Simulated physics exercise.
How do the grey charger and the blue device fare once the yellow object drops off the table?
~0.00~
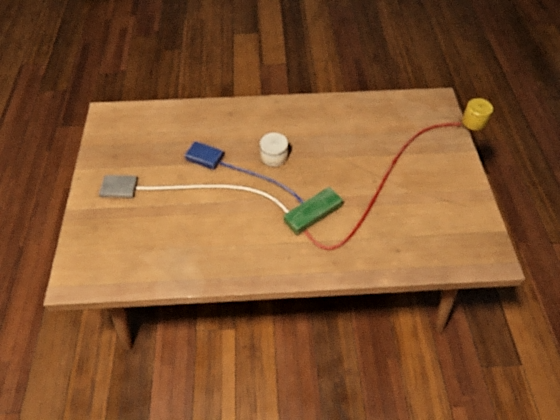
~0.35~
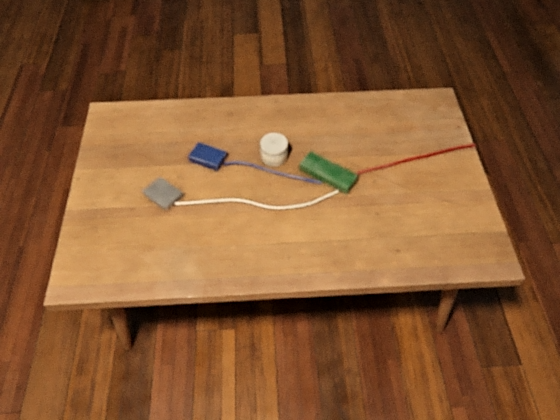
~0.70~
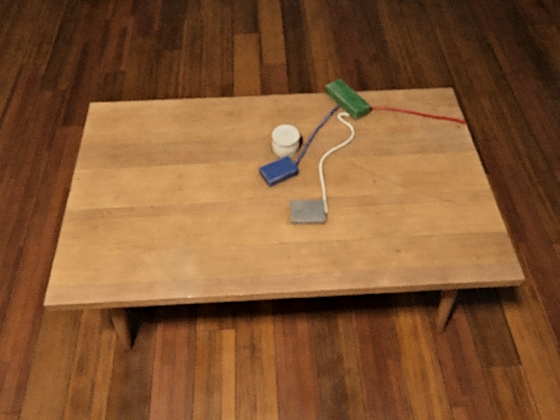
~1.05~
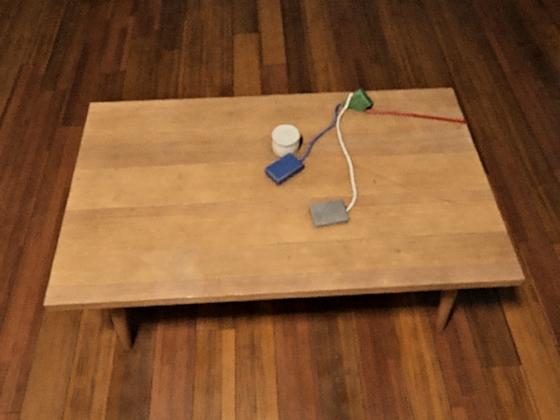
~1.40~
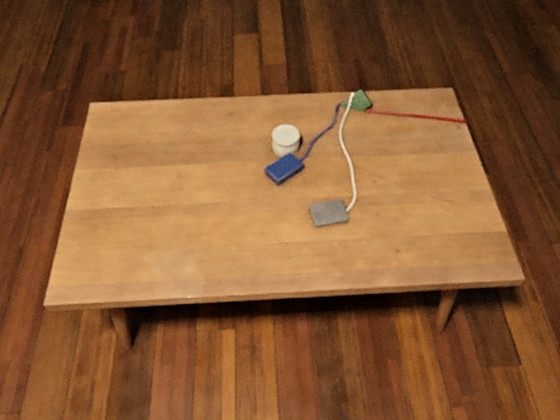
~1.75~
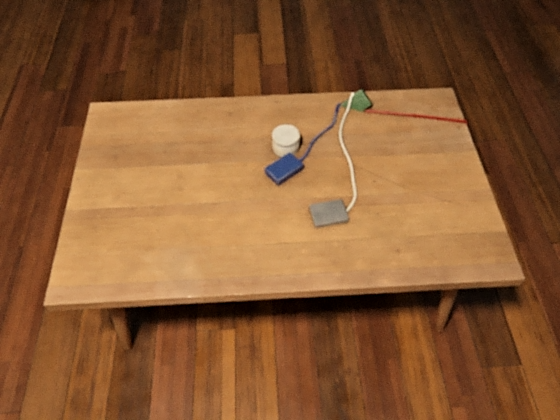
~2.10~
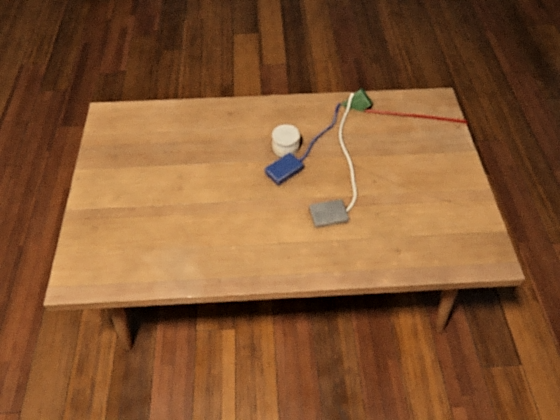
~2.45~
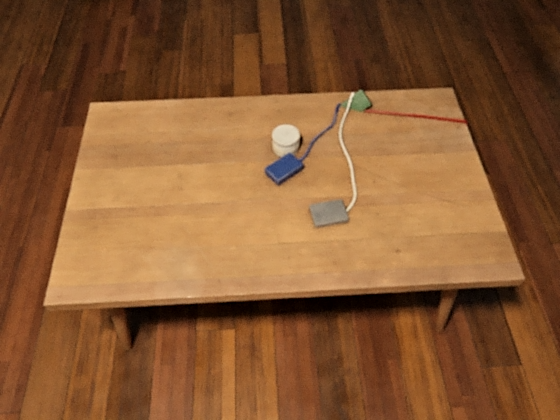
Both are moved from their starting spots. The grey charger is dragged well to the right, and the blue device is pulled a shorter way to the right, ending near the white canister.
